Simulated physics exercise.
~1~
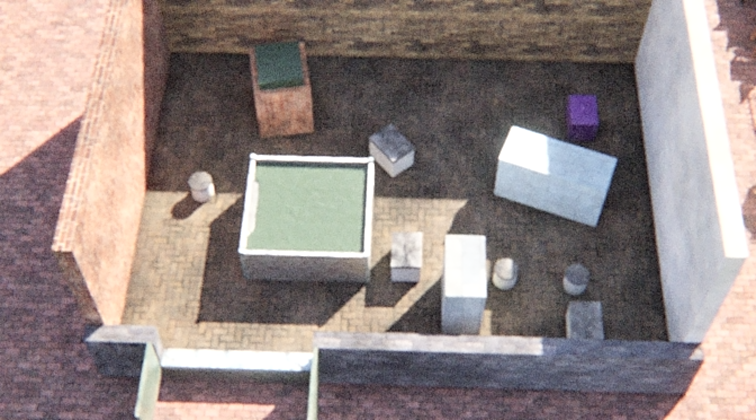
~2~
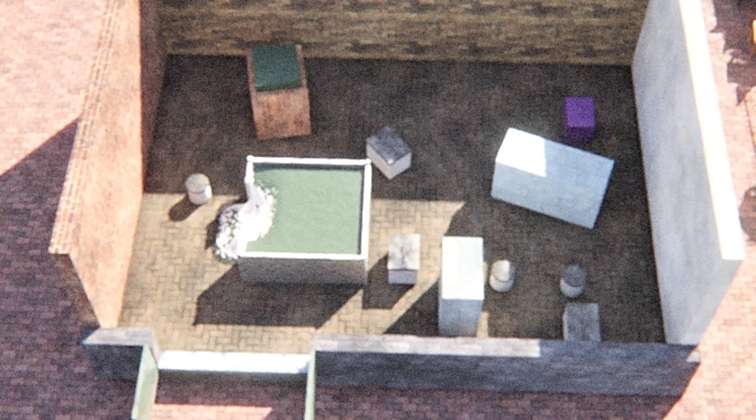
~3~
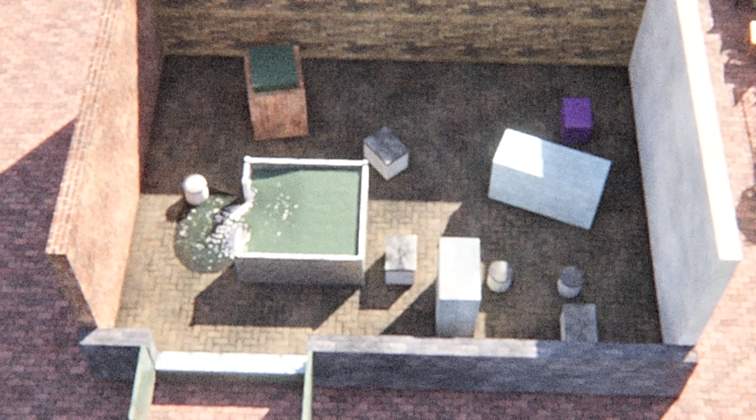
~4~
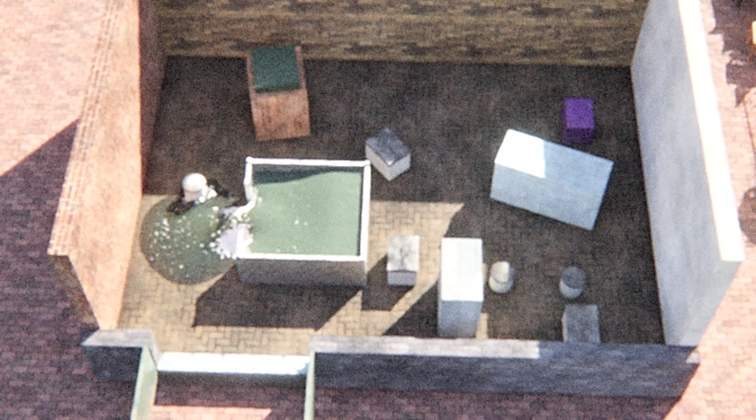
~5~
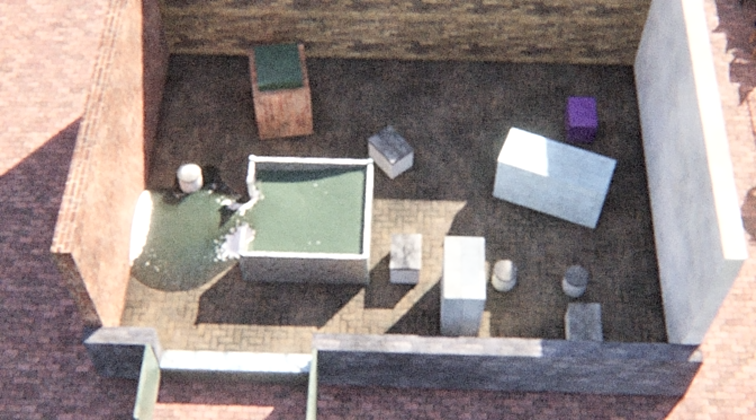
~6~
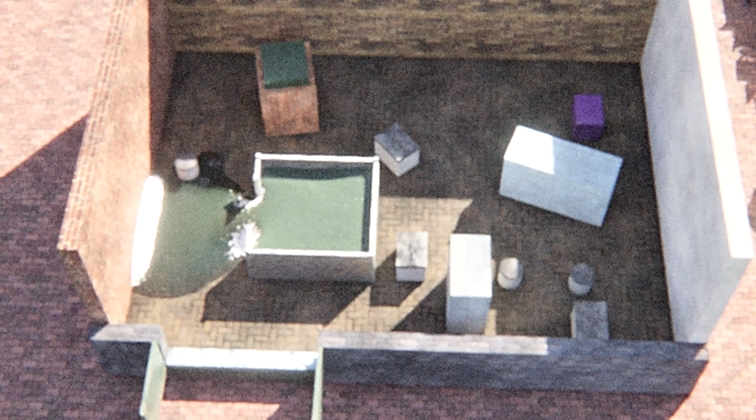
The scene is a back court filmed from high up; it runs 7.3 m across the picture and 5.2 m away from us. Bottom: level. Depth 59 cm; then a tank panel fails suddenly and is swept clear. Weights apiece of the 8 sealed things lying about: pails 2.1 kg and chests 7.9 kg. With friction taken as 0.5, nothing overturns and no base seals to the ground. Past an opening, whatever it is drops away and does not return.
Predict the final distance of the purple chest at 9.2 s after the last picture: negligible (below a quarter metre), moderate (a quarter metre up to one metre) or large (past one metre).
Negligible.
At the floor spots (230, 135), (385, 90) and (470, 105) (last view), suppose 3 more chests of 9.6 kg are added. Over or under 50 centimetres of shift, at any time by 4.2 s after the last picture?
Within it, within it, within it.
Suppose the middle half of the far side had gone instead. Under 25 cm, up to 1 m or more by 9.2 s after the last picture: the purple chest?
The purple chest is swept away.
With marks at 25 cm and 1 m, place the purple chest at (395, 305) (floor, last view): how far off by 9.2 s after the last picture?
Short answer: It goes only partway.
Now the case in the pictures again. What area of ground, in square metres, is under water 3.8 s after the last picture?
Roughly 19 m2 of it is wet.
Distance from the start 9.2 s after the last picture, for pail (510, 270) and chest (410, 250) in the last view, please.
Respectively: 0 cm / 20 cm.
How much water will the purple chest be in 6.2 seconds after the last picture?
I'd say around 2 cm.
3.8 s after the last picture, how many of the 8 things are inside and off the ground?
Count at that moment: 1.
Then, 1.2 s after the last picture the purple chest is near (589, 110), 0.0 m from its start, aground; 0 of 8 are out; 1 afloat.
Then, 3.8 s after the last picture the purple chest is near (589, 110), 0.0 m from its start, aground; 0 of 8 are out; 1 afloat.
Then, 6.2 s after the last picture the purple chest is near (589, 110), 0.0 m from its start, aground; 0 of 8 are out; 1 afloat.
Then, 9.2 s after the last picture the purple chest is near (589, 110), 0.0 m from its start, aground; 0 of 8 are out; 2 afloat.
